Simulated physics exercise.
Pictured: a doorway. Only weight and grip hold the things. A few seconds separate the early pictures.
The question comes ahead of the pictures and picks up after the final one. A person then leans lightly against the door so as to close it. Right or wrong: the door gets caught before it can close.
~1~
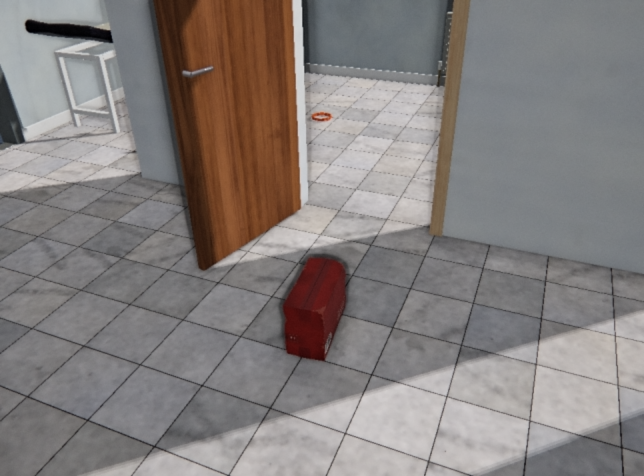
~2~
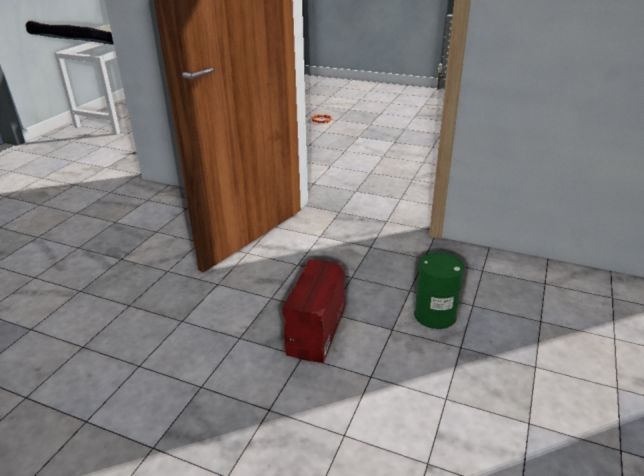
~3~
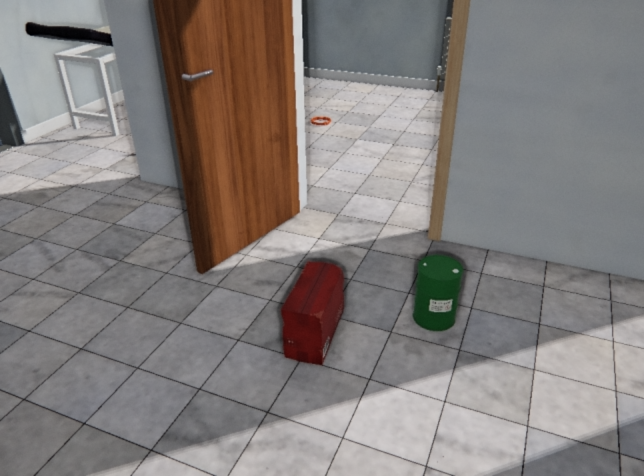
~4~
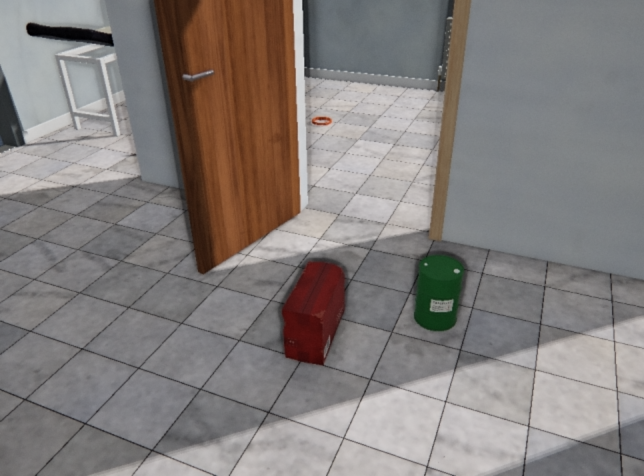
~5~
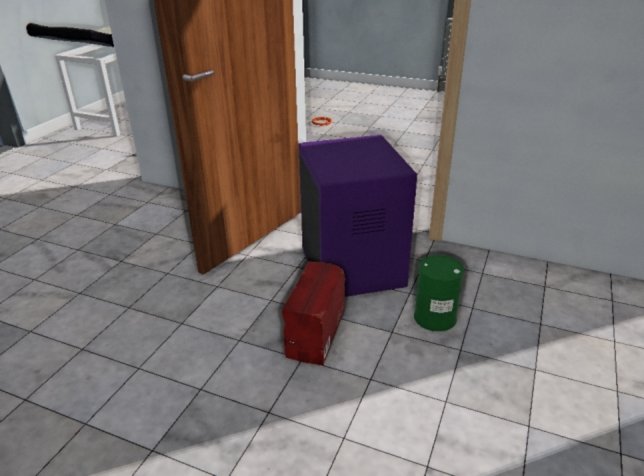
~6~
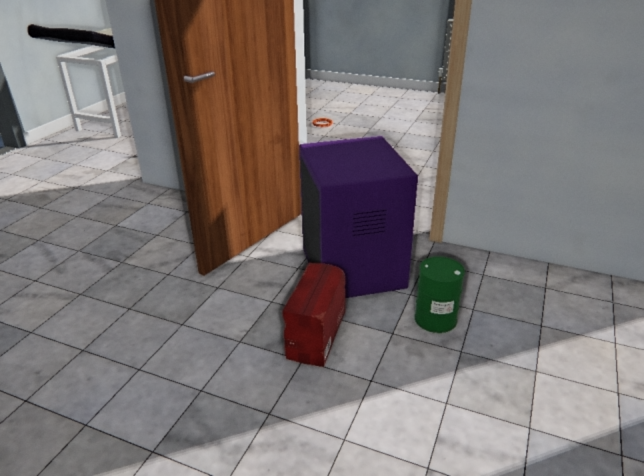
Right.
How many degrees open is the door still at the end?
I'd say it stays open by roughly 60 degrees.
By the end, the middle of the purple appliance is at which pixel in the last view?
It winds up at roughly (361, 217).
Then, 0.60 s after the last picture, open by 88°.
Then, 1.00 s after the last picture, open by 64°.
At rest, open by 58°; all 3 in place. Seen from the same camera at the end, purple appliance near (361, 217).
